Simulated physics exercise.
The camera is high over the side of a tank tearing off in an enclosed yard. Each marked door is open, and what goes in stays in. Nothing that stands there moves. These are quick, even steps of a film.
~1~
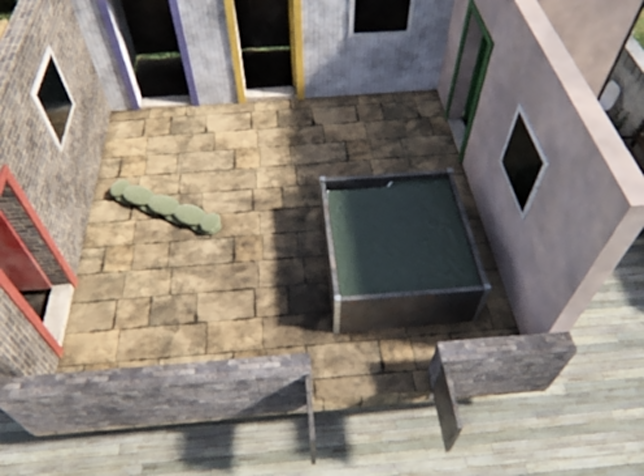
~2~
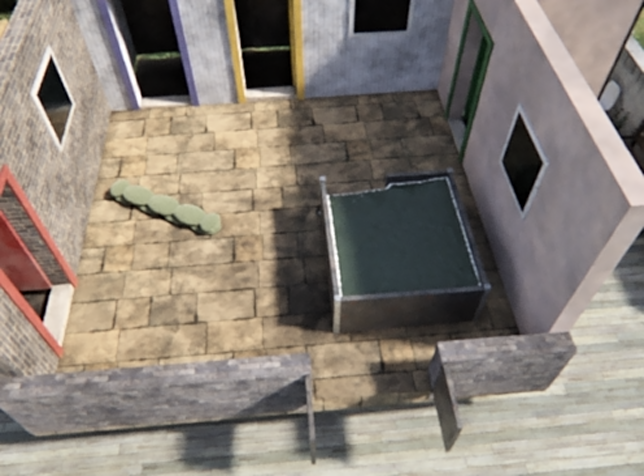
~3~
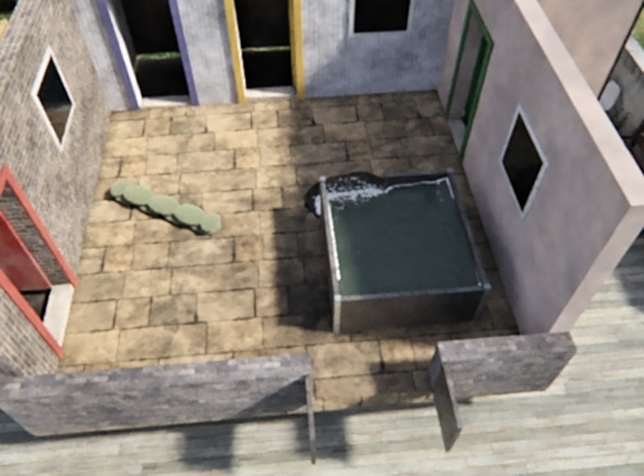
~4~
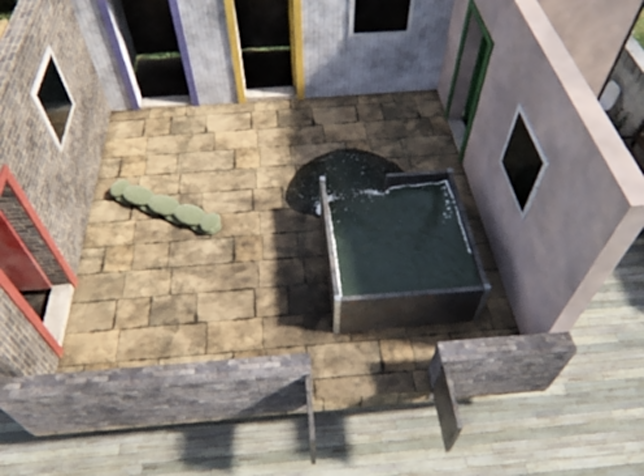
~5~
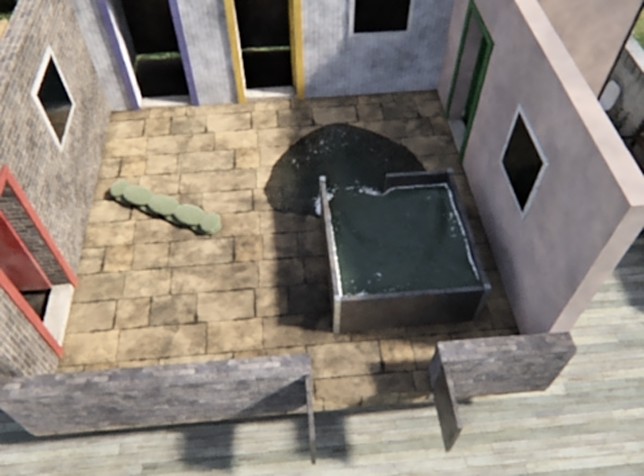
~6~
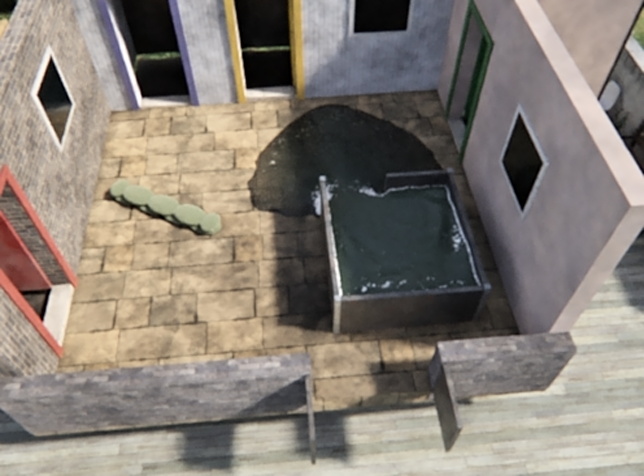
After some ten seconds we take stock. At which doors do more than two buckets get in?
In the end: The green door lets in a lot; the blue door lets in a lot; the yellow door lets in a lot; the red door admits no more than that.
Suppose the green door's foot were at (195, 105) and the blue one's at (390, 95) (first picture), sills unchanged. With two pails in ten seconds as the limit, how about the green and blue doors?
Green door goes over; blue door passes that mark.
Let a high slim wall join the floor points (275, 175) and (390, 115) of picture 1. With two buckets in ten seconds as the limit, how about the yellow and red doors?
The yellow door keeps below it; the red door takes less.
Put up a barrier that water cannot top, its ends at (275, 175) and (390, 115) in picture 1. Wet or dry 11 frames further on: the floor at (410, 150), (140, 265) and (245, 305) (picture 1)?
As listed: Wet, dry, clear.
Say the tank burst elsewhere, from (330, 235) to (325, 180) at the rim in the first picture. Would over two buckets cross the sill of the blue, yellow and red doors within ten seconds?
Blue door floods, yellow door holds, red door takes more.
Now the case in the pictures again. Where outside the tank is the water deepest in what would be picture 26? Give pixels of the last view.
Roughly at (122, 117).
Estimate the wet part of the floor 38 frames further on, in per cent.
Some 75 per cent.
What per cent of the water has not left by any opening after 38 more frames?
Some 90 per cent.
A moment on, water covers 35 % of the floor; the green door wet at the sill, nothing in, the blue door not reached, the yellow door under two buckets in, the red door not reached.
Next, water covers 40 % of the floor; the green door wet at the sill, nothing in, the blue door under two buckets in, the yellow door over two buckets in, the red door not reached.
Then, water covers 50 % of the floor; the green door under two buckets in, the blue door under two buckets in, the yellow door far over two buckets in, the red door not reached.
Later, water covers 75 % of the floor; the green door over two buckets in, the blue door over two buckets in, the yellow door far over two buckets in, the red door wet at the sill, nothing in.
In the end, water covers 95 % of the floor; the green door over two buckets in, the blue door far over two buckets in, the yellow door far over two buckets in, the red door wet at the sill, nothing in.
